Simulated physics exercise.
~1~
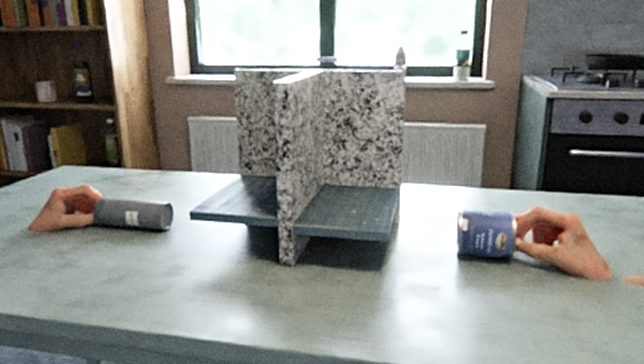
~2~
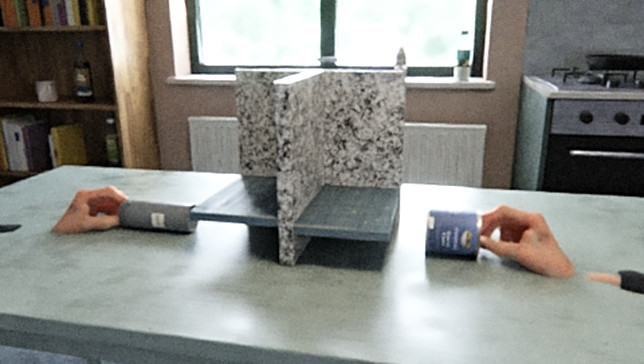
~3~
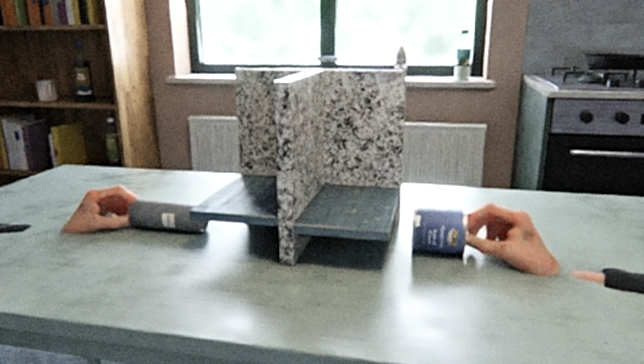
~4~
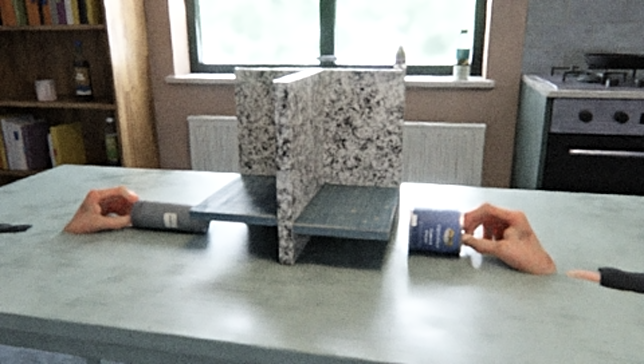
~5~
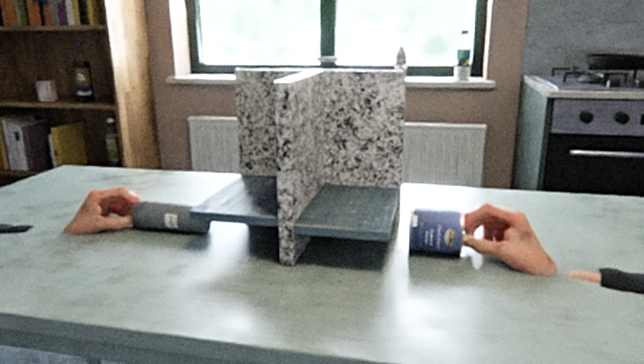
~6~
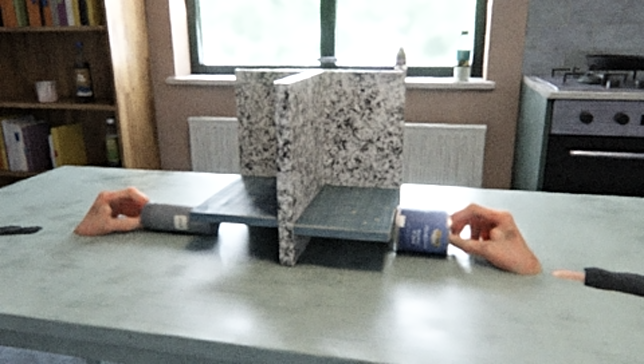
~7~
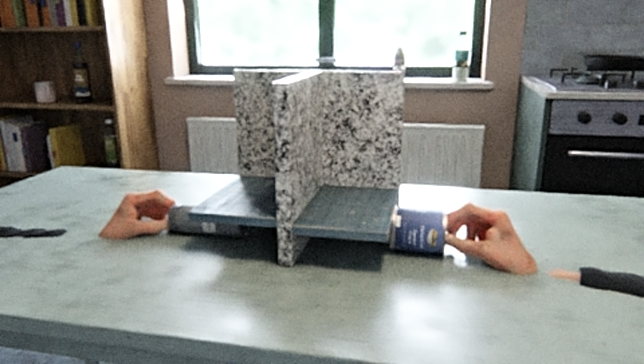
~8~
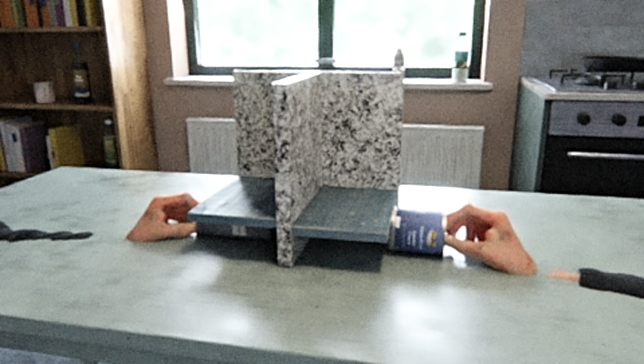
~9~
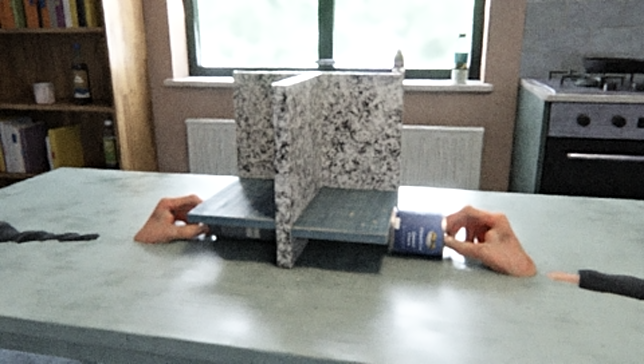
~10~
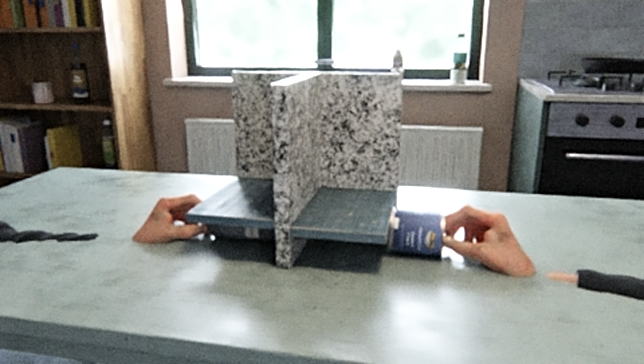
Grey shaker on its side and upright blue tin being pushed inward by hands, the shaker sliding under the shelf, the tin stopping at its edge.
